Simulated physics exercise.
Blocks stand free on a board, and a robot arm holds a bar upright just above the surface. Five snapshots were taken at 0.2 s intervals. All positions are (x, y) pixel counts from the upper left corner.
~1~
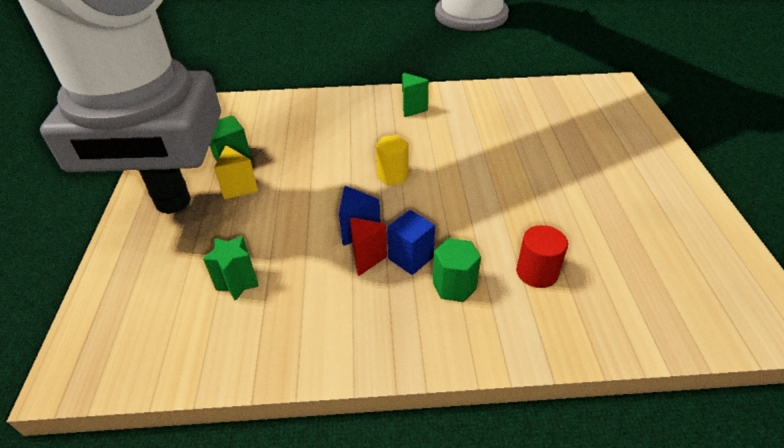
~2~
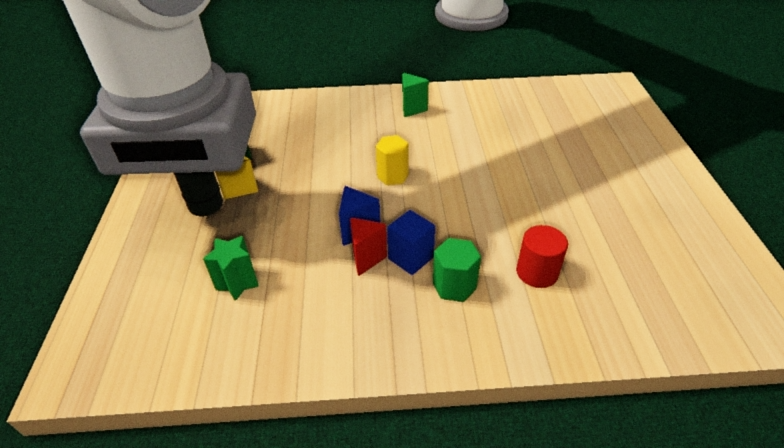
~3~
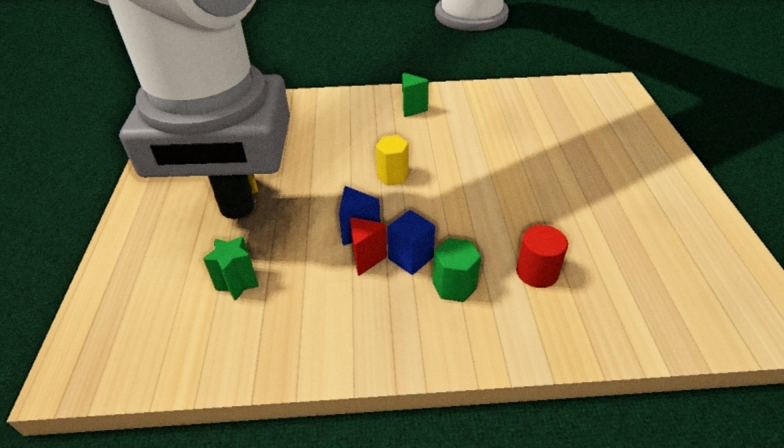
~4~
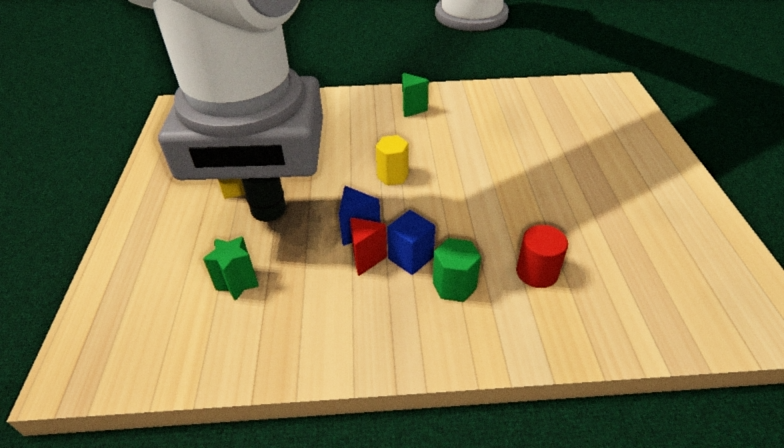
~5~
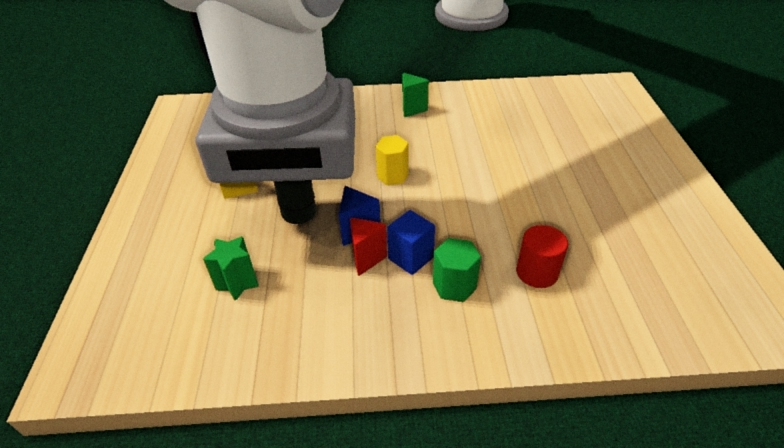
A robot arm holding a short black bar upright moved steadily rightward across a wooden board, passing in front of a yellow block and nearing a blue triangular one, while the scattered colored blocks stayed still.
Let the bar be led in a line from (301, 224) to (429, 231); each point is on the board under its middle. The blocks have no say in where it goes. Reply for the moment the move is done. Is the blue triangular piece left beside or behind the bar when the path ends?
It seems not.
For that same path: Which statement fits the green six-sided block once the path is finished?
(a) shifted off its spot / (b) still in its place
(b)
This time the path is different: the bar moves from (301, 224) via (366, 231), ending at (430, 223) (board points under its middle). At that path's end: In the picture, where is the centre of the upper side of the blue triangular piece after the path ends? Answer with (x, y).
I'd say the blue triangular piece ends with its top centre at (455, 206).
On the path given first. One third of the way, bar at (342, 215); blue triangular piece at (368, 201), turned 15° clockwise.
Two thirds of the way, bar at (387, 218); blue triangular piece at (415, 205), turned 25° clockwise; blue four-sided block at (421, 228), turned 35° clockwise.
At the end, bar at (429, 220); blue triangular piece at (459, 210), turned 40° clockwise; red triangular piece not moved; blue four-sided block at (422, 230), turned 50° clockwise; green six-sided block not moved.
